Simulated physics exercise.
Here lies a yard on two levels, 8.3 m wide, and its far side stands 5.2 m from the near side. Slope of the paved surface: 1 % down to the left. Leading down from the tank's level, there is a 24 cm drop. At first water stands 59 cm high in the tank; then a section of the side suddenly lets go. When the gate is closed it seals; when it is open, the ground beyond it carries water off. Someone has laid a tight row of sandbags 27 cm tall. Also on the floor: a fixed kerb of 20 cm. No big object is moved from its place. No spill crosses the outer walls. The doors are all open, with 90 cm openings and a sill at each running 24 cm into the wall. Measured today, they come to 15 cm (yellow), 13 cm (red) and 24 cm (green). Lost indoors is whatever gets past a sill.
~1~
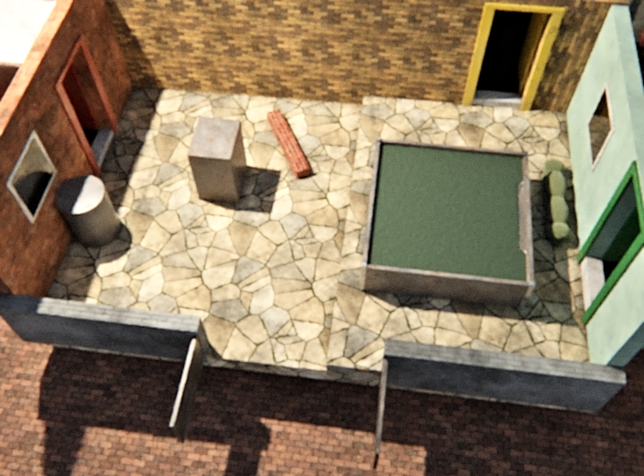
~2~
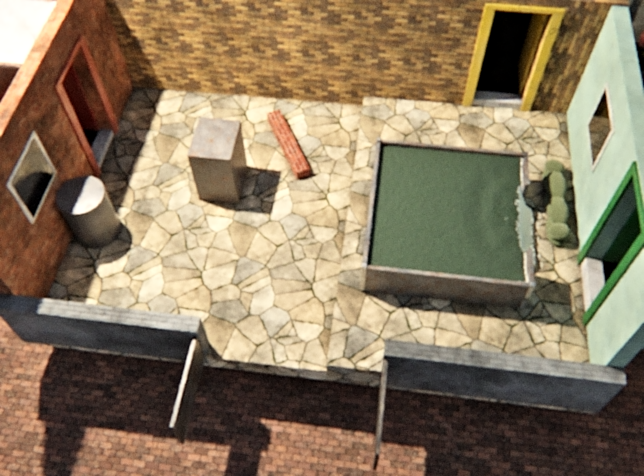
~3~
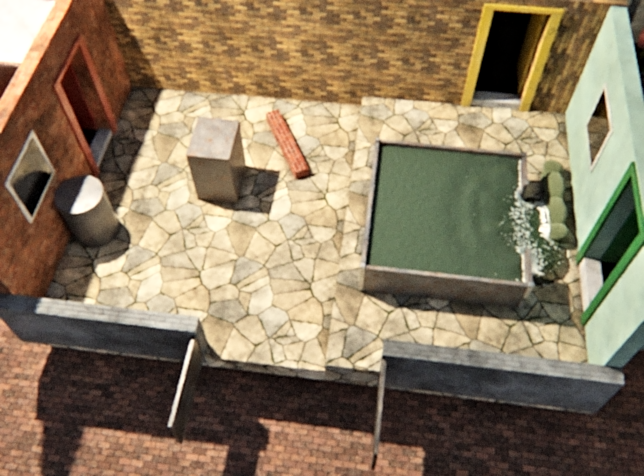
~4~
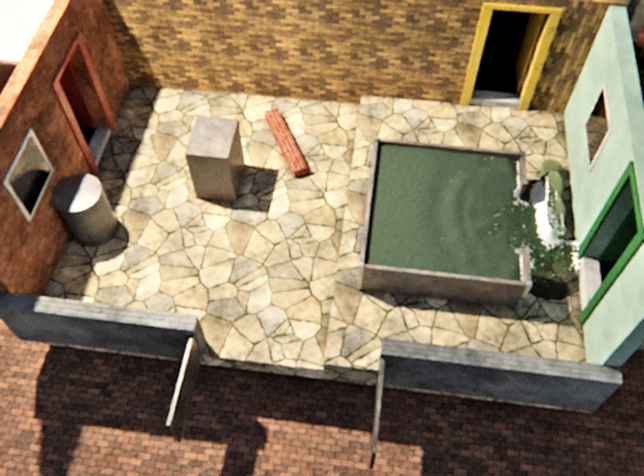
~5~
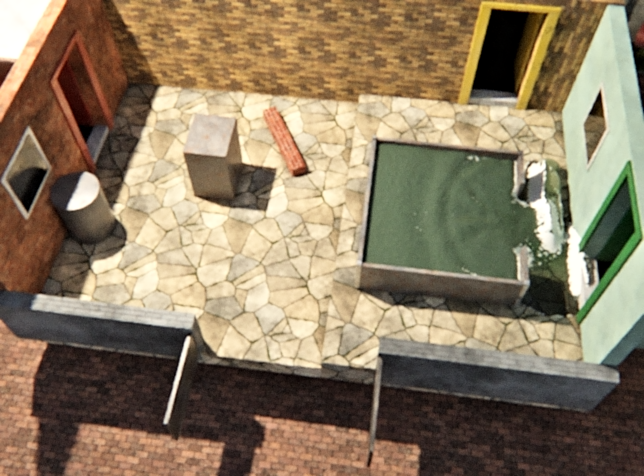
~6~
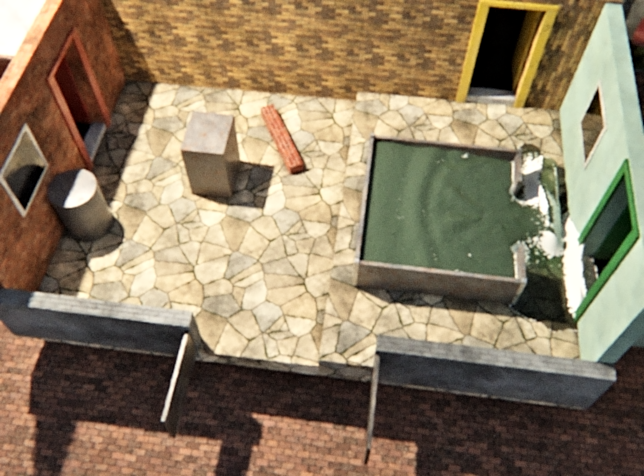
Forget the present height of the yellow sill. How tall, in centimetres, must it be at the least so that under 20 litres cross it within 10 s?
17 cm.
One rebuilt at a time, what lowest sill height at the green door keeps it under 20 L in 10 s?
At the green door it takes roughly 34 centimetres.
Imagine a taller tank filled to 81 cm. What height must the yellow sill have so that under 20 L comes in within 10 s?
24 cm.
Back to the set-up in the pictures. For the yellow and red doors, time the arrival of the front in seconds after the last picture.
Yellow: 0.5 s; red: 6.0 s.
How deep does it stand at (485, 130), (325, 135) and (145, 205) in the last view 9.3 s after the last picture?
Roughly 6, 11 and 5 cm, in turn.
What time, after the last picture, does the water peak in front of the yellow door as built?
Around 2.4 seconds.
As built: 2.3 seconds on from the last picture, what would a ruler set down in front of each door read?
Reading in centimetres: Yellow = 21, red = 0, green = 25.
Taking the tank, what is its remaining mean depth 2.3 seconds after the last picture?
It averages close to 34 centimetres.
Then, 0.7 s after the last picture water covers 15 % of the floor, deepest (48 cm) near (536, 226); 12 cm at the yellow door, 0 litres in over its 15 cm sill.
Then, 2.3 s after the last picture water covers 35 % of the floor, deepest (35 cm) near (582, 376); 21 cm at the yellow door, 18 litres in over its 15 cm sill.
Then, 9.3 s after the last picture water covers 85 % of the floor, deepest (14 cm) near (525, 225); 9 cm at the yellow door, 39 litres in over its 15 cm sill.
At the yellow door as built, the water peaked near 21 cm, 2.3 s after the last picture.
With a sill of 15.5 cm, 34 litres would have come in within the 10 s; with 21.5 cm, 5 litres. So under 20 litres takes about 17 cm.
